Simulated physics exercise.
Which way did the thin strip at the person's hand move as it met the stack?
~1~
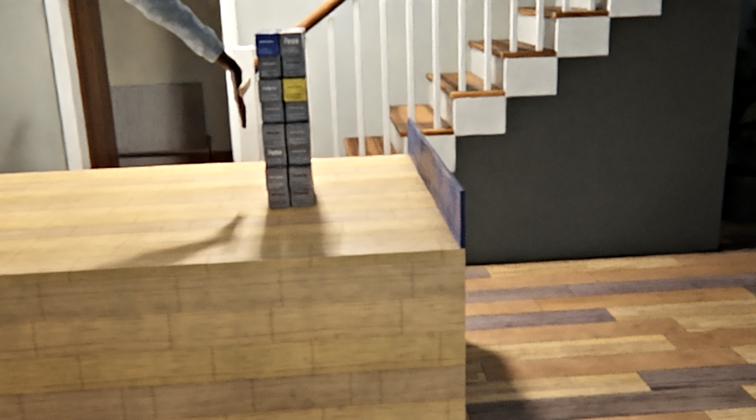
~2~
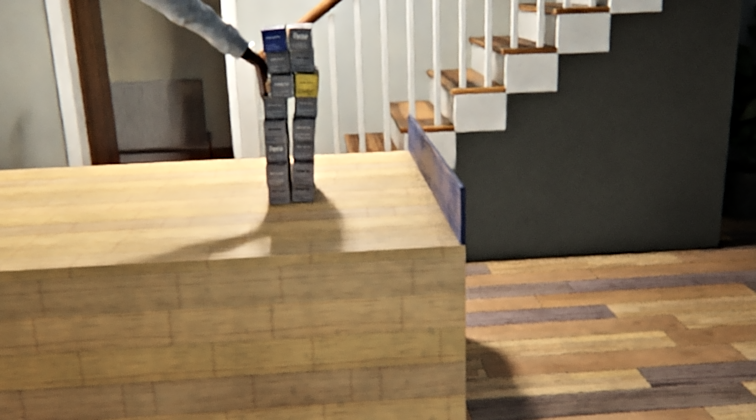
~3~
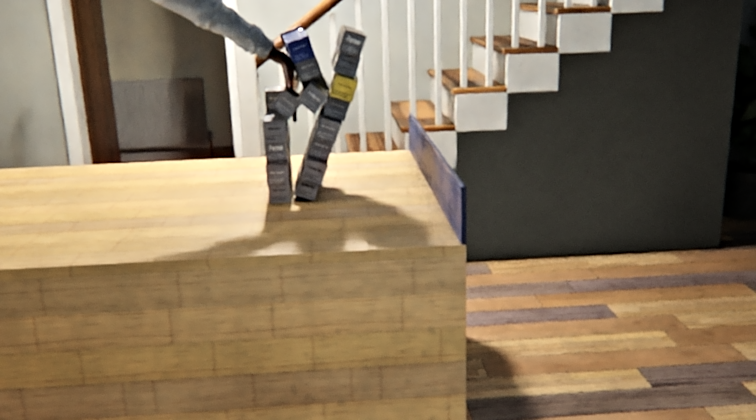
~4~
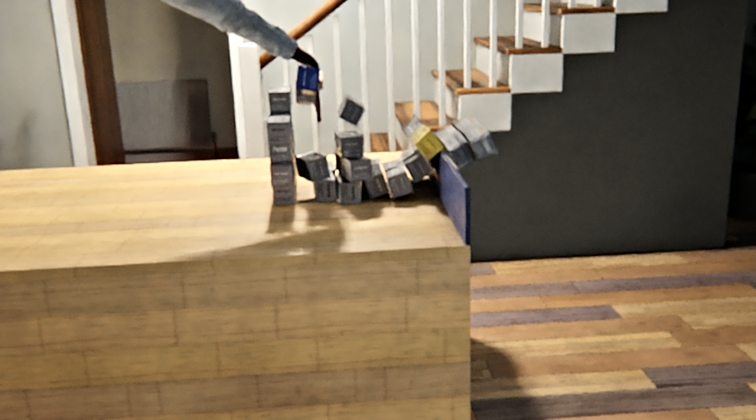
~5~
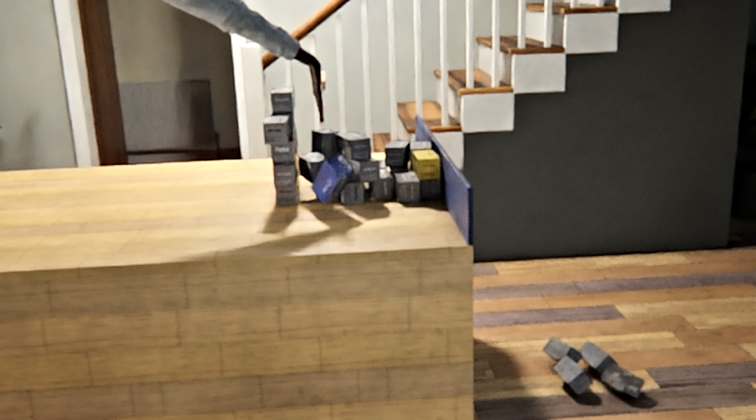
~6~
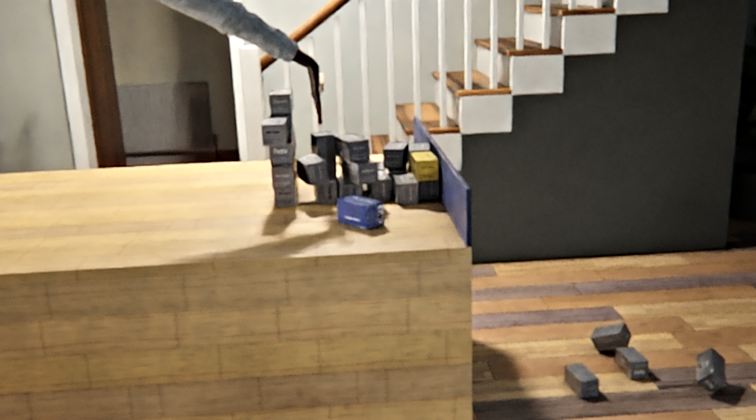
It moved to the right, pushing into the stack and sending much of it over toward the low blue board.
